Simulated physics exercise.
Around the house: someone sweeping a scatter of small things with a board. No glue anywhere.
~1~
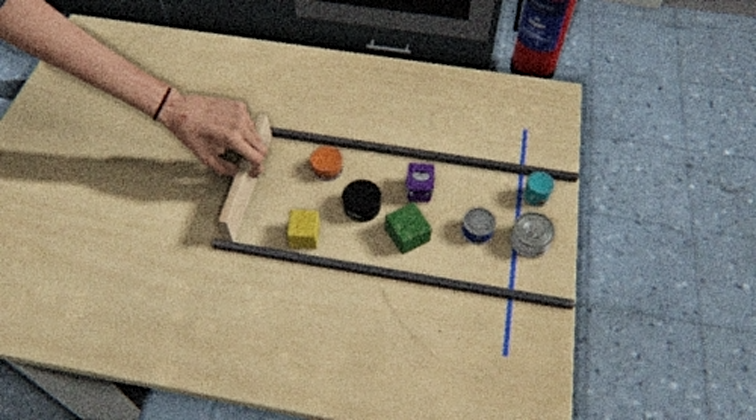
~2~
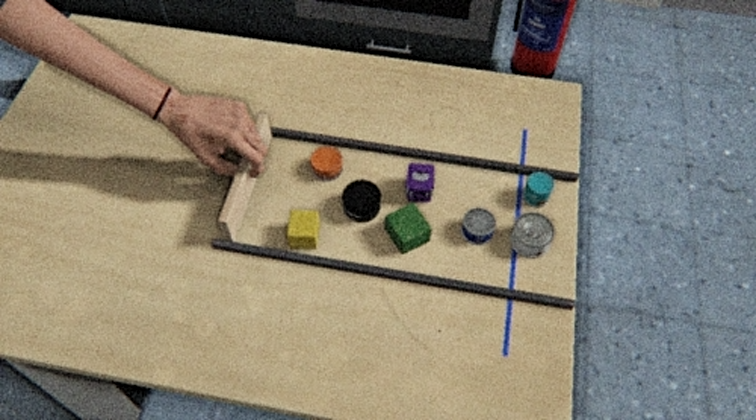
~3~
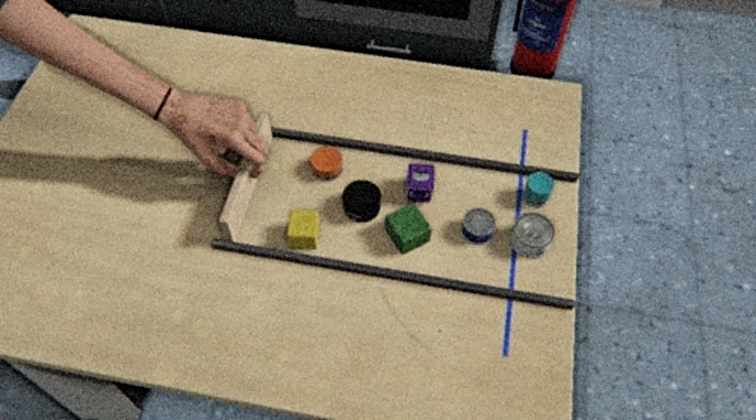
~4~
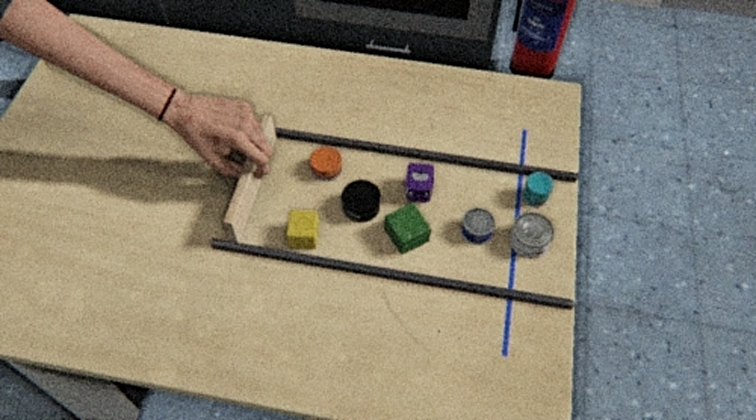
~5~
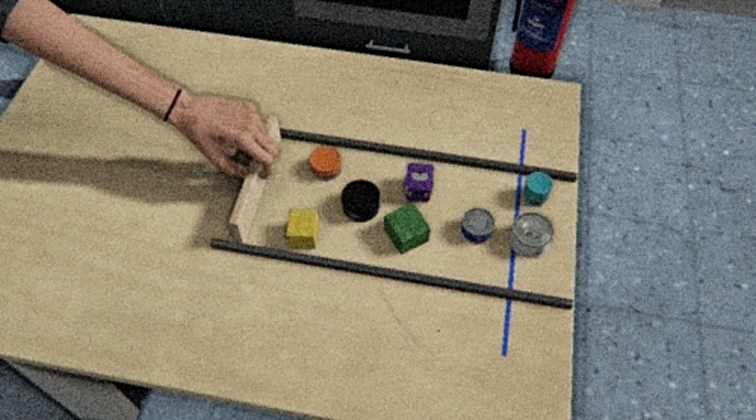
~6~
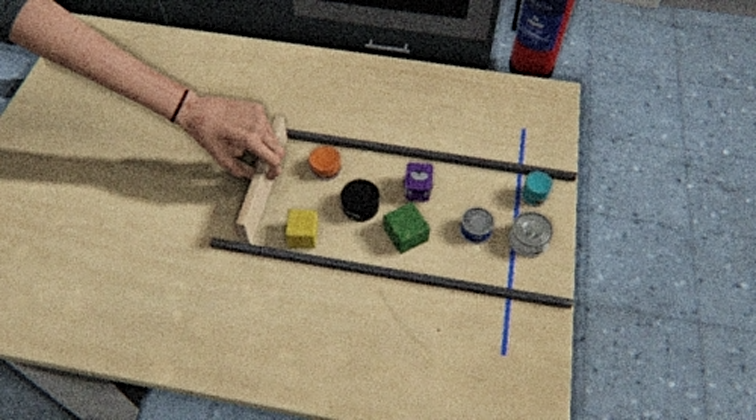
Hand sliding a wooden board slightly right between two dark rails towards scattered coloured blocks and small round containers, which stay still.
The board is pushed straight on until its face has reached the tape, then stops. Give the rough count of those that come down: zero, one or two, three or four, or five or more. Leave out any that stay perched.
The number that fall off is one or two.
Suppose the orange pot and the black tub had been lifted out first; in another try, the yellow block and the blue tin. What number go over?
Fallen: 1, and 0 in the other try.
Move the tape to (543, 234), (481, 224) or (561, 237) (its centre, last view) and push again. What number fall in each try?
Try by try, 5, 0 and 7.
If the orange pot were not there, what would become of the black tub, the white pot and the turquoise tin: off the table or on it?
The black tub survives; the white pot drops off; the turquoise tin does not fall.
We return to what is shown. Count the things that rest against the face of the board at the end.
3 of them.
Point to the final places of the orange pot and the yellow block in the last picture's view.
First (535, 188), then (527, 275).
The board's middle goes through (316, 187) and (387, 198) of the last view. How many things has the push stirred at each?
At the one place 2, at the other 5.
Soon after, none off yet; turquoise tin at rest near (537, 189); white pot at rest near (531, 234); blue tin at rest near (477, 226).
Then, none off yet; turquoise tin moving near (543, 187); white pot moved about its own width near (559, 240); blue tin moved about its own width near (525, 225).
At rest, the number that fall off is one or two; fallen, white pot.
